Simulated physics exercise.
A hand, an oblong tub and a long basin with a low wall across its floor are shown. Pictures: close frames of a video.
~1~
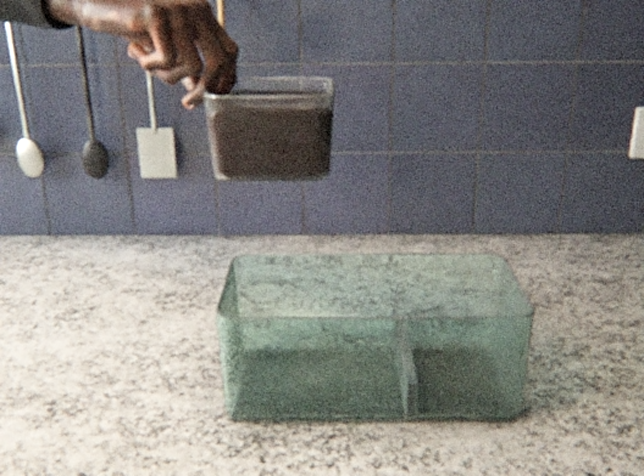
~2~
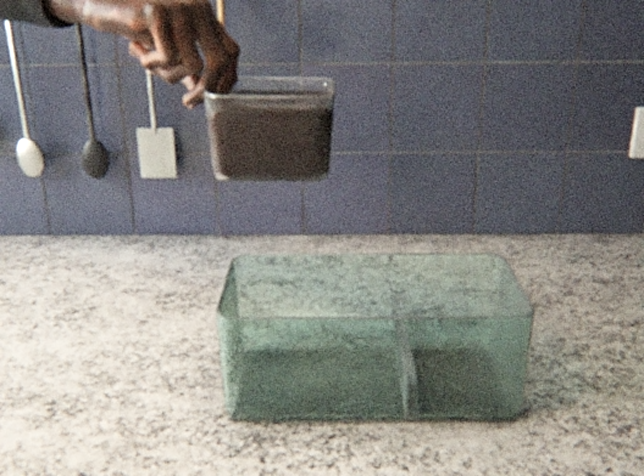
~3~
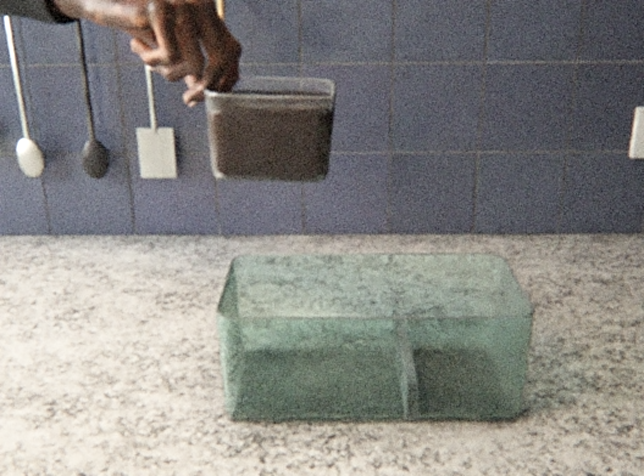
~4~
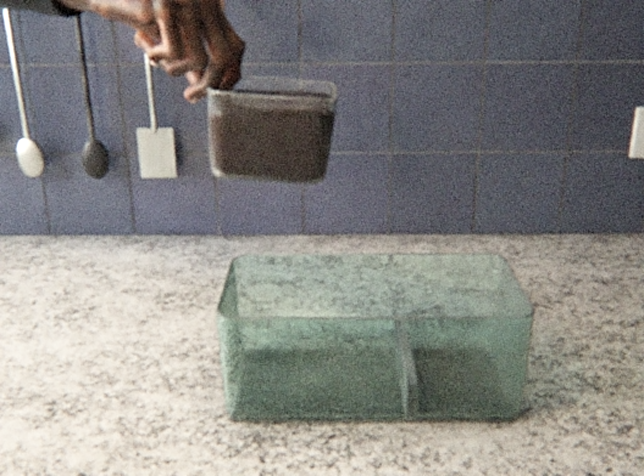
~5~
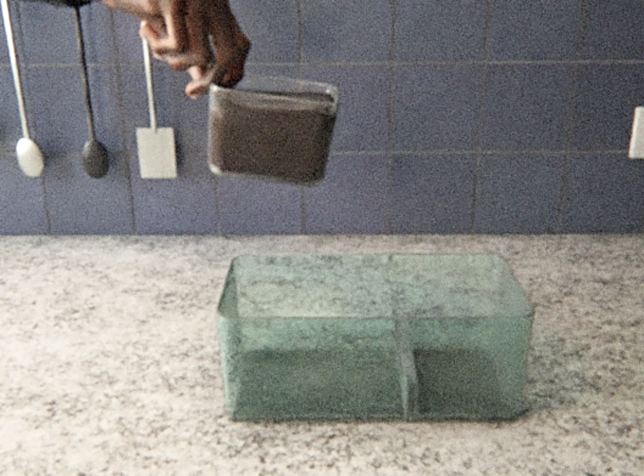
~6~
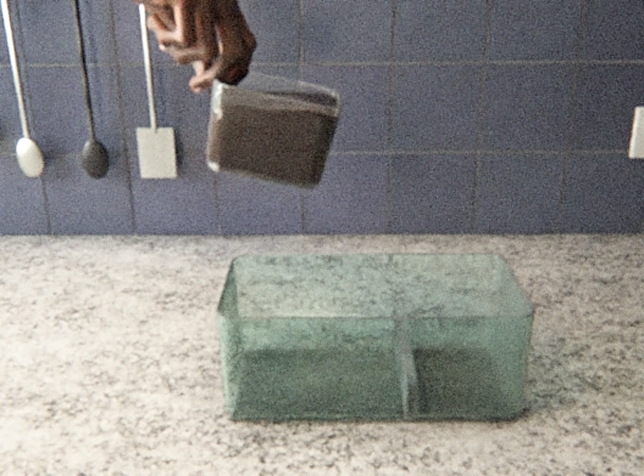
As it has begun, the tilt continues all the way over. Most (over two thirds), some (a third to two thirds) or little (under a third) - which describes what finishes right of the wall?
Some.
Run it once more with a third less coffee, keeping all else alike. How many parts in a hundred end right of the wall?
The share comes to some 25 parts in a hundred.
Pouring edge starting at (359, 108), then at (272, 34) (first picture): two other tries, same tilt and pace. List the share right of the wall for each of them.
About 70 per cent, then about 10 per cent.
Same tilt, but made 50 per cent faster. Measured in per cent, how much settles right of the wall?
It comes to some 40 per cent.
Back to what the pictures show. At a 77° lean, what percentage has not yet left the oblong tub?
About 55 %.
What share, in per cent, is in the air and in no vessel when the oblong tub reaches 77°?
That comes to near 35 percent.
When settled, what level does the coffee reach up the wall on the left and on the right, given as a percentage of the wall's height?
Once it is still, the left part shows 30 per cent and the right part 60.
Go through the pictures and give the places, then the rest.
Tilt 0°; pouring edge (332, 88); surface from (215, 100) to (330, 99); the long basin's rim runs from (225, 285) to (518, 284); the wall's top is at (405, 348), in the first picture.
Tilt 1°; pouring edge (333, 89); surface from (215, 99) to (330, 99), in the second picture.
Tilt 2°; pouring edge (334, 91); surface from (216, 99) to (331, 99), in the third picture.
Tilt 5°; pouring edge (335, 93); surface from (217, 98) to (333, 101), in the fourth picture.
Tilt 8°; pouring edge (337, 97); surface from (219, 99) to (334, 101), in the fifth picture.
Tilt 12°; pouring edge (339, 102); surface from (220, 100) to (336, 102), in the sixth picture.
A moment on, the oblong tub is tipped on its side and 53 per cent is still to pour, 4 is left of the wall and 6 right of it.
Next, the oblong tub is tipped right over and 6 per cent is still to pour, 24 is left of the wall and 58 right of it.
Then the oblong tub is tipped right over and 0 per cent is still to pour, 42 is left of the wall and 56 right of it.
Later the oblong tub is tipped right over and 0 per cent is still to pour, 42 is left of the wall and 57 right of it.
At rest 42 per cent lies left of the wall, 57 right of it and 1 outside.
